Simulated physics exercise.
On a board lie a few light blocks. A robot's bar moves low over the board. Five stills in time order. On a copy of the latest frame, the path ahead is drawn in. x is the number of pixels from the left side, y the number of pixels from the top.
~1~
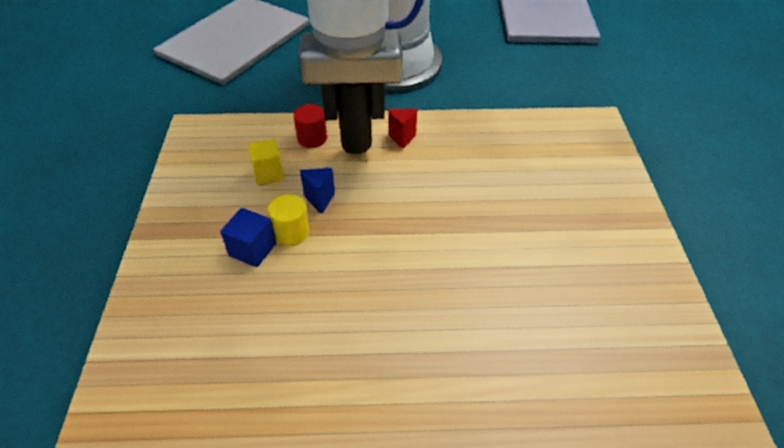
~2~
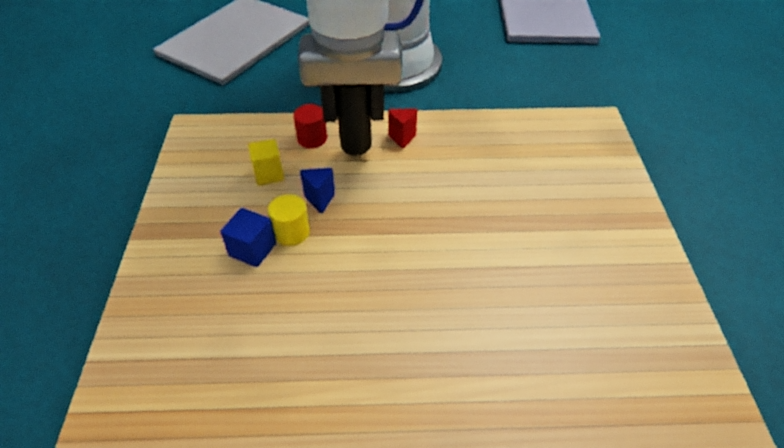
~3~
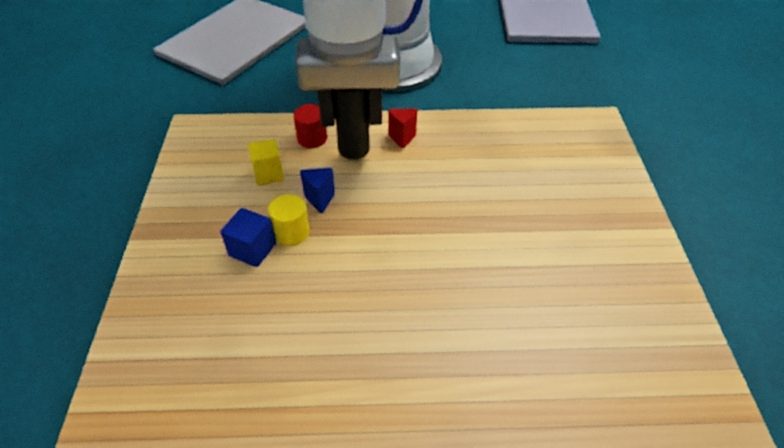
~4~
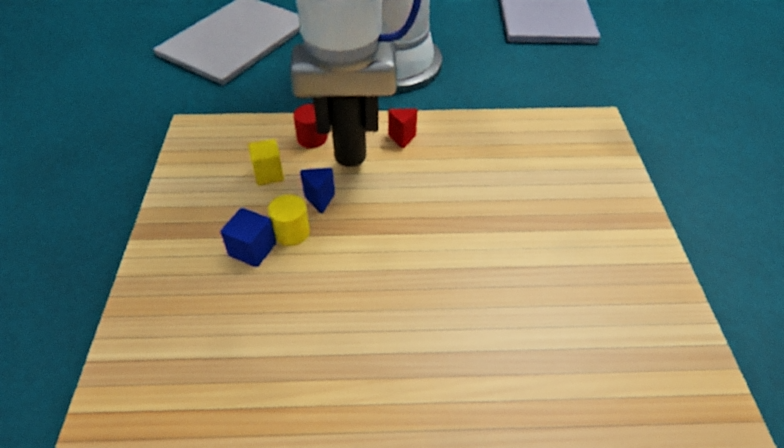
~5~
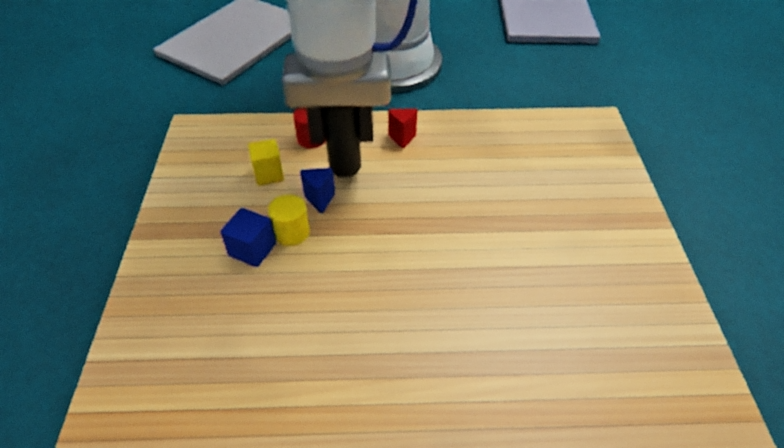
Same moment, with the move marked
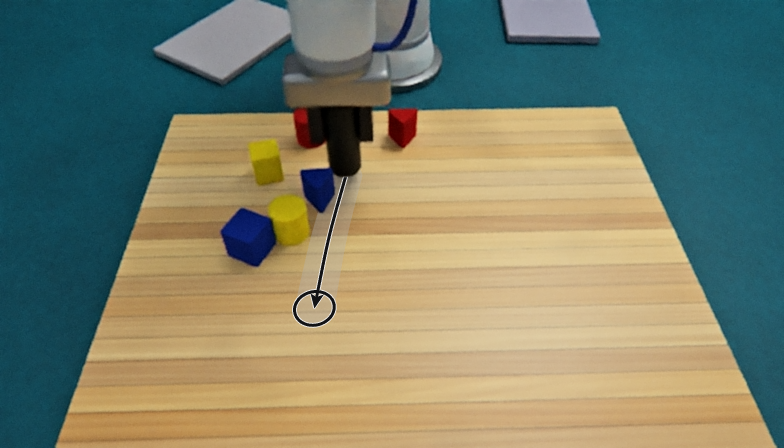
The robot's dark bar stayed nearly still at first, then slid a short way toward the viewer and slightly left, nearing the blue three-sided block, while the red, yellow and blue blocks stayed put.
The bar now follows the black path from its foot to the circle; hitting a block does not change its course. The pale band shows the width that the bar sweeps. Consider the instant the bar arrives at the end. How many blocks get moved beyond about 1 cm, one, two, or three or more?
Going by the path, one of them shifts by more than about 1 cm.
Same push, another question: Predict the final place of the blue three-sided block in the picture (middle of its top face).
I'd guess (302, 189).
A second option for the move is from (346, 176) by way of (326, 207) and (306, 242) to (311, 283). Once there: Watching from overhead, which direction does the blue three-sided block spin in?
It twists with the clock when seen from above.
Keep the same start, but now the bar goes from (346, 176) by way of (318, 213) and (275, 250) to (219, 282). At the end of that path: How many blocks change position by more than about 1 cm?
There will be three or more blocks that move more than 1 cm.
Path on the board, from (346, 176) to (314, 308).
What follows on the original path. One third of the way, bar (334, 206); blue three-sided block (303, 189), turned 100° clockwise.
Two thirds of the way, bar (323, 249); blue three-sided block (302, 189), turned 100° clockwise.
At the end, bar (313, 299); yellow cylinder in place; blue three-sided block (302, 189), turned 100° clockwise.
